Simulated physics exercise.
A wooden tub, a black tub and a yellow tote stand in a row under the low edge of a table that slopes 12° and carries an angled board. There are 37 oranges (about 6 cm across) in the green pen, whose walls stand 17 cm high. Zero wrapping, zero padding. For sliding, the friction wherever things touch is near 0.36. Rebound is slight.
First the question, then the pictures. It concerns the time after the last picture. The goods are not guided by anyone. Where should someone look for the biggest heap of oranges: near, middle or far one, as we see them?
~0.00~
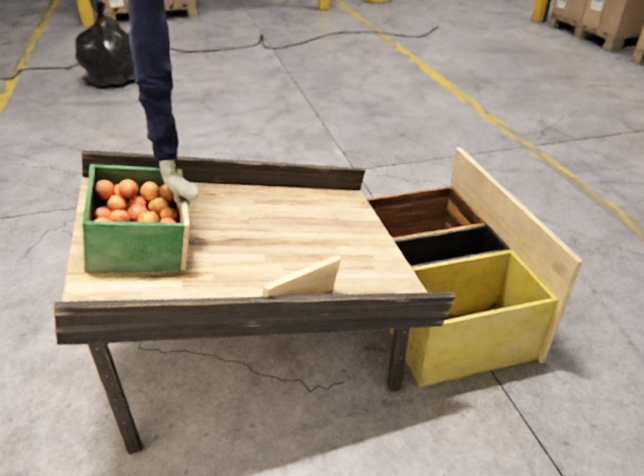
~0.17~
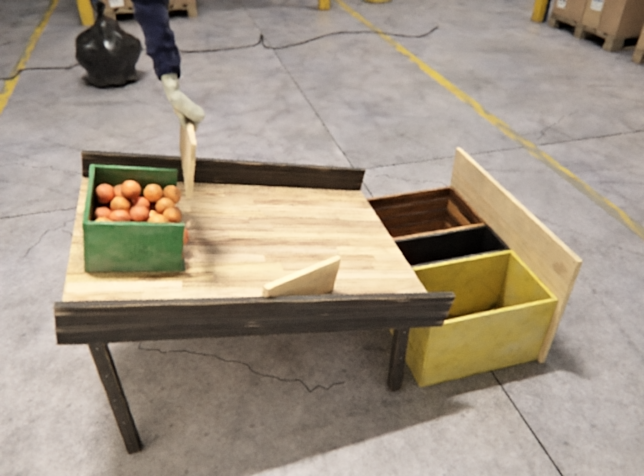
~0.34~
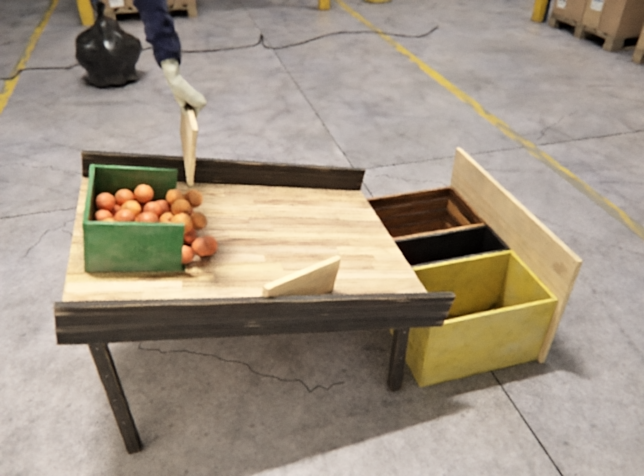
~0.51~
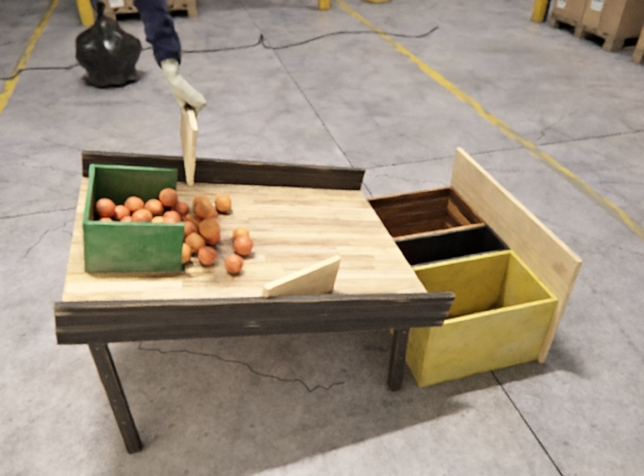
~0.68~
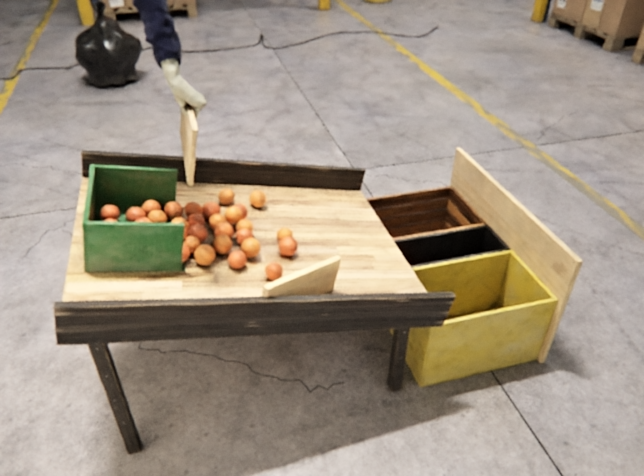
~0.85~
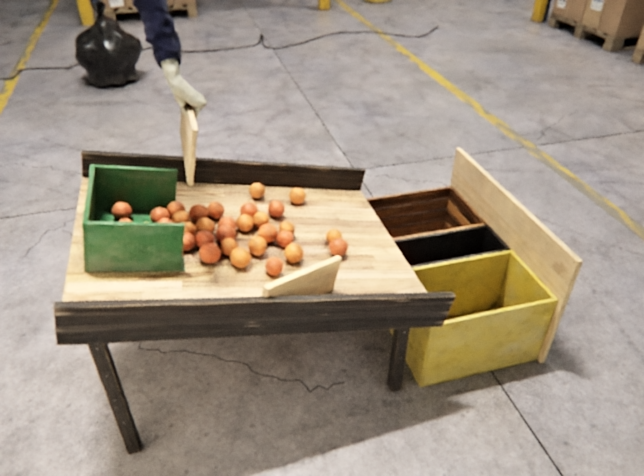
Look in the central one, the black tub.
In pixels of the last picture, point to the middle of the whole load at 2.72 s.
(460, 288).
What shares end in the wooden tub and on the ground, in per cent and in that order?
30 and 0 %.
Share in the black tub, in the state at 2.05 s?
About 50 per cent.
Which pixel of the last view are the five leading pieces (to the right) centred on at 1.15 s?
Mean position approx. (398, 233).
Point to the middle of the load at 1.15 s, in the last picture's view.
The middle of the load sits near (293, 231).
After 1.15 s, 3 still in the green pen, 1 in the black tub, 31 on the slope and 2 in the air.
After 1.52 s, 4 in the wooden tub, 5 in the black tub, 3 in the yellow tote, 18 on the slope and 7 in the air.
After 2.05 s, 10 in the wooden tub, 18 in the black tub, 5 in the yellow tote and 4 in the air.
When it is over (at 2.72 s), 11 in the wooden tub, 20 in the black tub and 6 in the yellow tote.
